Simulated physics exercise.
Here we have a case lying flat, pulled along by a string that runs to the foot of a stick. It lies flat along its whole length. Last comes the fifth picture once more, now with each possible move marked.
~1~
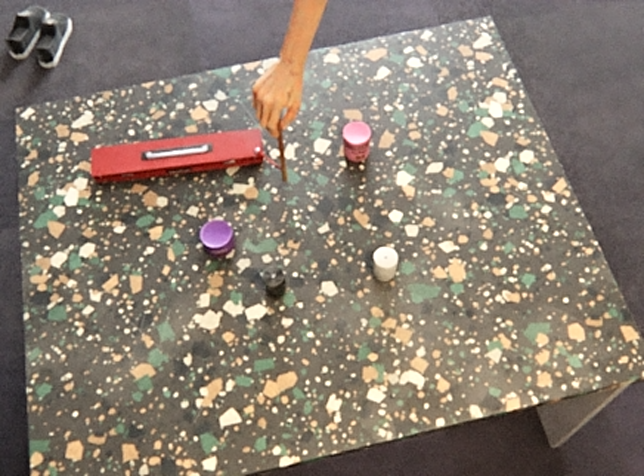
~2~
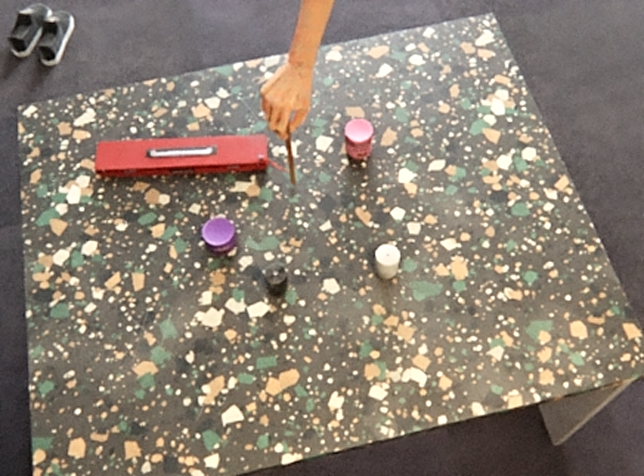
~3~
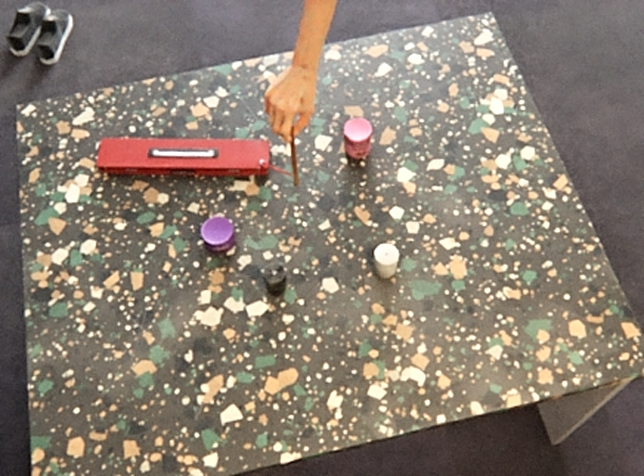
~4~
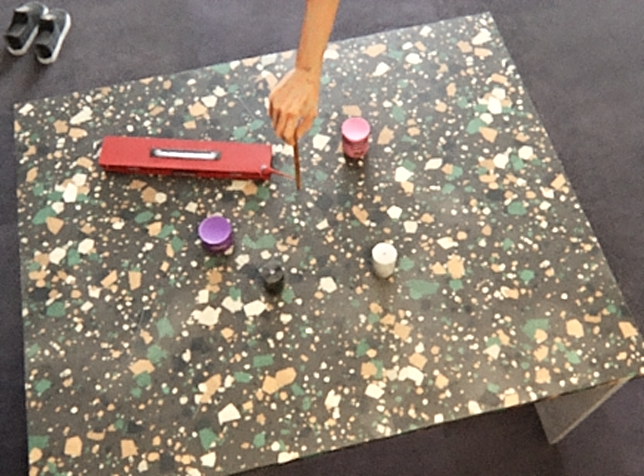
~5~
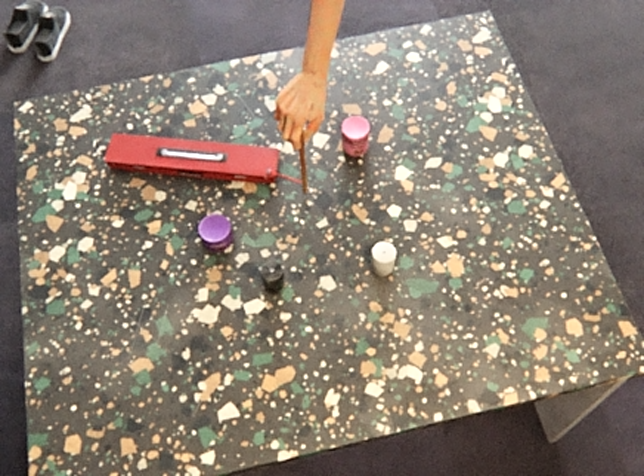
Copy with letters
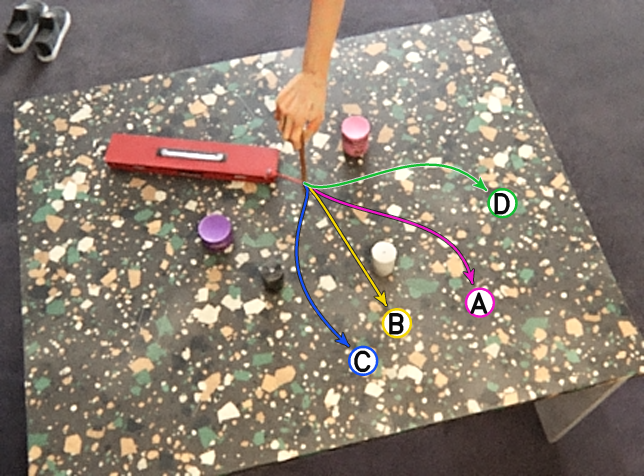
On a speckled tabletop, a hand holding a stick draws a red case slightly right.
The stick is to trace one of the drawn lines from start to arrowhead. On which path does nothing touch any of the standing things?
The stick should follow A.
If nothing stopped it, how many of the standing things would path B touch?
It touches one.
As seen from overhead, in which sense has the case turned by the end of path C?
On that path, clockwise.
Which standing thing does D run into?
It is the pink jar.
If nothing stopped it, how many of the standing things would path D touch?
It touches one.
On the marked copy, A from (305, 183) via (398, 219) to (472, 283); B from (305, 183) via (345, 240) to (386, 305); C from (305, 183) via (298, 266) to (349, 346); D from (305, 183) via (401, 168) to (486, 190).
With A. Early on, foot of the stick (369, 212), middle of the case (254, 175).
Further on, foot of the stick (437, 235), middle of the case (318, 195).
At the end, foot of the stick (472, 284), middle of the case (363, 218); nothing has been touched.
As for the rest, B meets the white candle; C meets the purple tub and black candle; D meets the pink jar.
